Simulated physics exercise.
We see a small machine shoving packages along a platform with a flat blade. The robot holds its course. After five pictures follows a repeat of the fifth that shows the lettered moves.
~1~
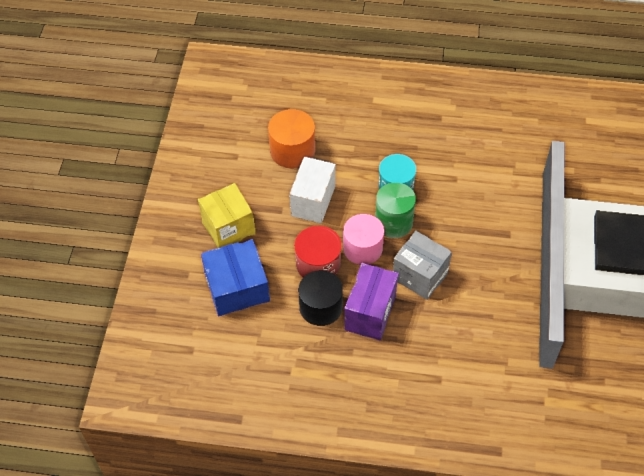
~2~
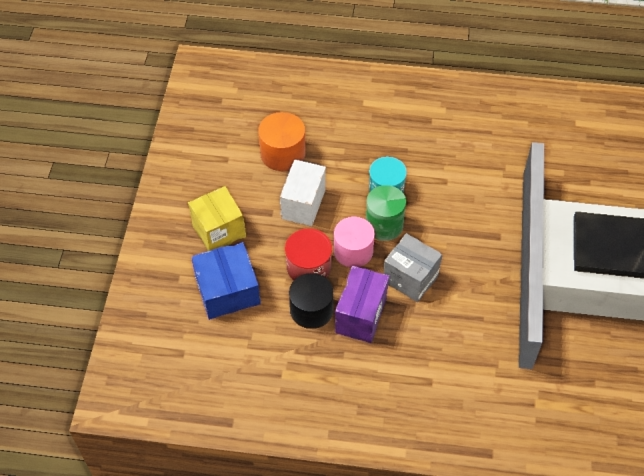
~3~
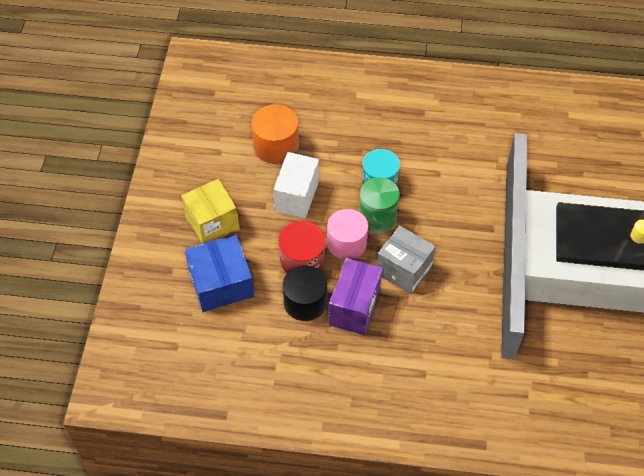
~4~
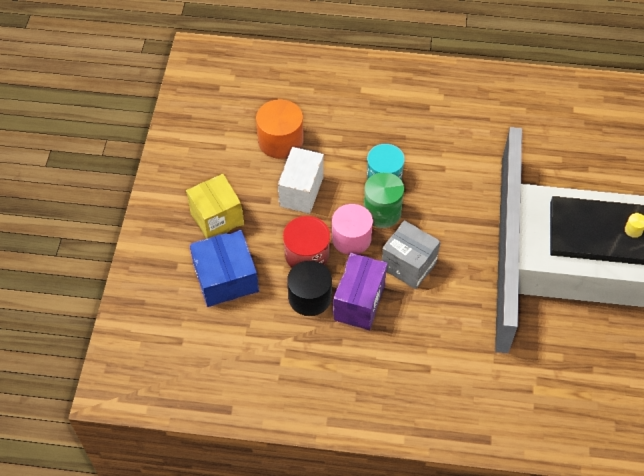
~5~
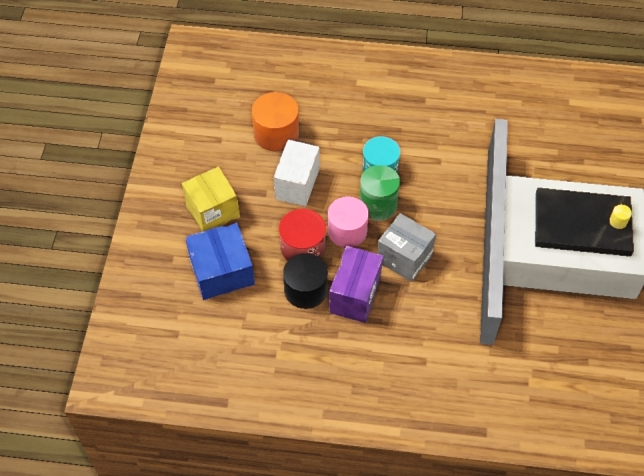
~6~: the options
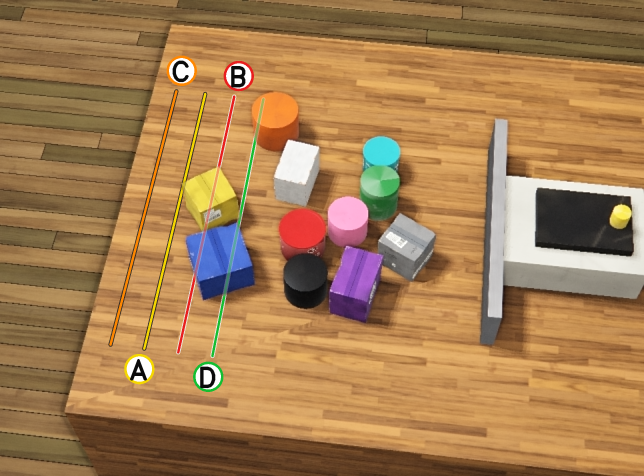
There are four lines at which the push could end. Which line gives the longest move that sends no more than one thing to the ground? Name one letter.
The farthest such stop is B.
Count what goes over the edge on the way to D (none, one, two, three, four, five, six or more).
In all, none.
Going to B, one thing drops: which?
The blue box goes over.
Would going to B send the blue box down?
Yes.
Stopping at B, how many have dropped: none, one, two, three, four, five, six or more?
In all, one.
On the marked copy, A at (177, 211); B at (209, 214); C at (146, 208); D at (240, 217).
With B. Early on, robot (470, 209); purple parcel (351, 289); turquoise pail (373, 160).
Further on, robot (365, 199); blue box (163, 256); yellow parcel (202, 198).
At the end, robot (285, 191); blue box over the edge; yellow parcel (131, 187); one fallen.
As for the rest, A drops five; C drops five; D is within the limit but short.
